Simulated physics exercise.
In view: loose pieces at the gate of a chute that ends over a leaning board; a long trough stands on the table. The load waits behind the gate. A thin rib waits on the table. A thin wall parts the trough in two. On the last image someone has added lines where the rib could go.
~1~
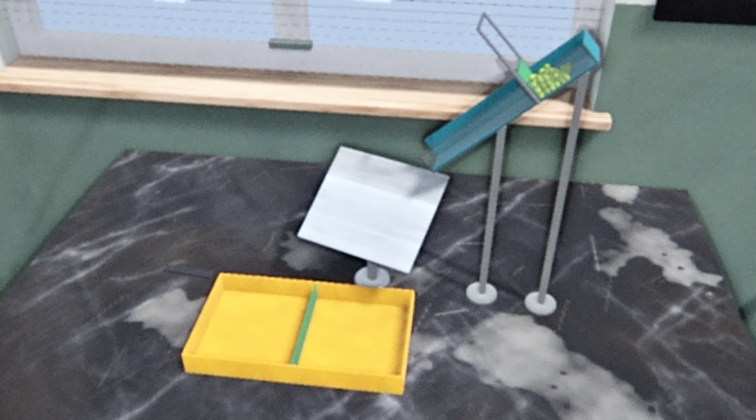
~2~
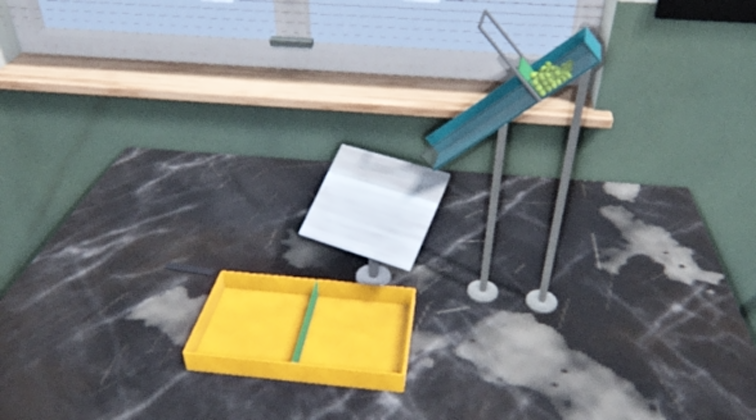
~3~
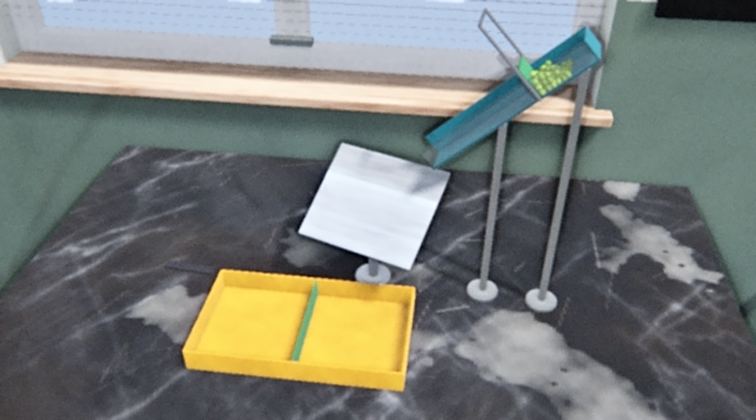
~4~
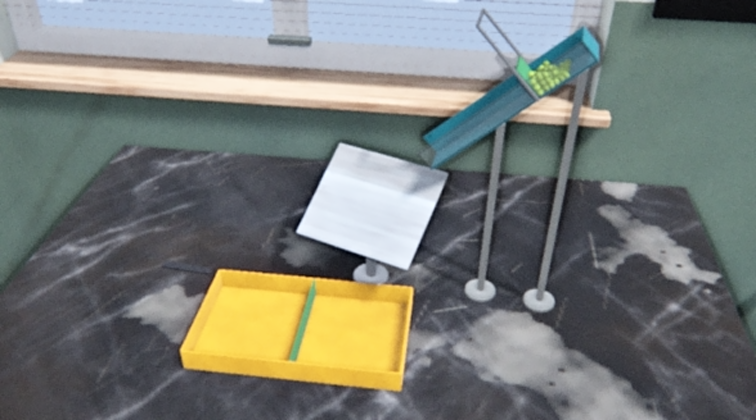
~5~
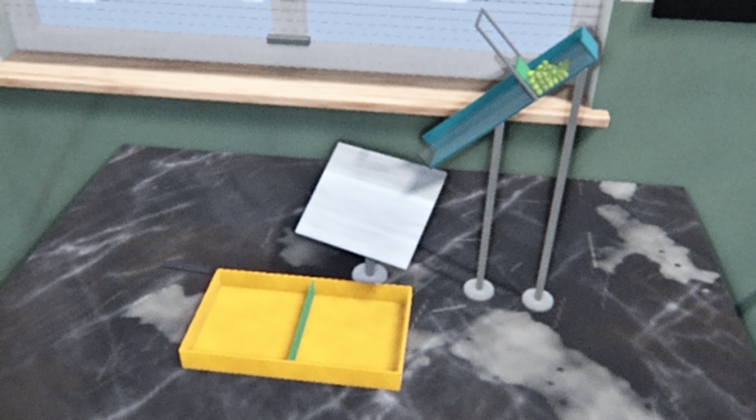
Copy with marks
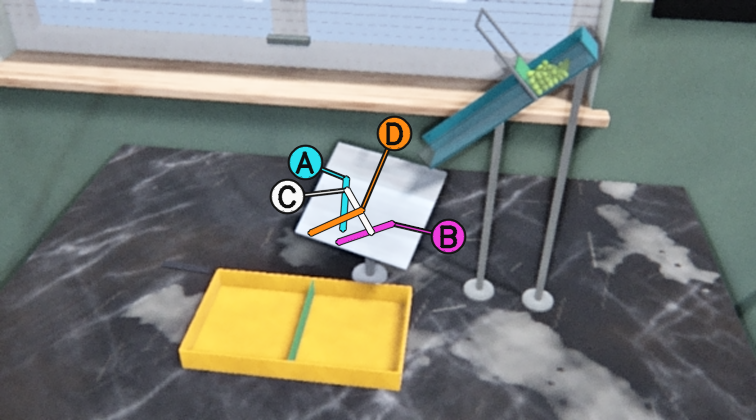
Nothing moved apart from a slight shake of the view; green pellets stayed behind the gate on a raised blue chute, above a tilted white board and a yellow tray with a green divider.
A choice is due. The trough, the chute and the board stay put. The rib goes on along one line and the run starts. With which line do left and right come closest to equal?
The answer is line D.
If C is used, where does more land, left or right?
More lands on the right.
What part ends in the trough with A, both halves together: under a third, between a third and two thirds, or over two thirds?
It is over two thirds.
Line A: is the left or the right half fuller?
More lands on the right.
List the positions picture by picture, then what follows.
Load behind the gate at (545, 78), dried peas; lip of the chute at (435, 164), sloping fairly steeply, in the first picture.
Middle of the board at (374, 204), tilted fairly steeply; middle of its low edge at (352, 251); of its high edge at (394, 159), in the second picture.
Front corners of the trough at (184, 351) and (403, 374); front end of its middle wall at (292, 362); gate still shut at (523, 67), in the third picture.
Middle of the load at (544, 75); lip at (434, 161), in the fourth picture.
Middle of the load at (543, 74); lip at (433, 161), in the fifth picture.
On the marked copy, line A from (346, 179) to (342, 228); line B from (392, 223) to (338, 242); line C from (347, 190) to (371, 232); line D from (361, 210) to (311, 233).
For line A, of what is caught, a small part in the left half, most in the right.
For line B, of what is caught, nearly all in the left half, a stray few in the right.
For line C, of what is caught, a small part in the left half, nearly all in the right.
For line D, of what is caught, about two thirds in the left half, about a third in the right.
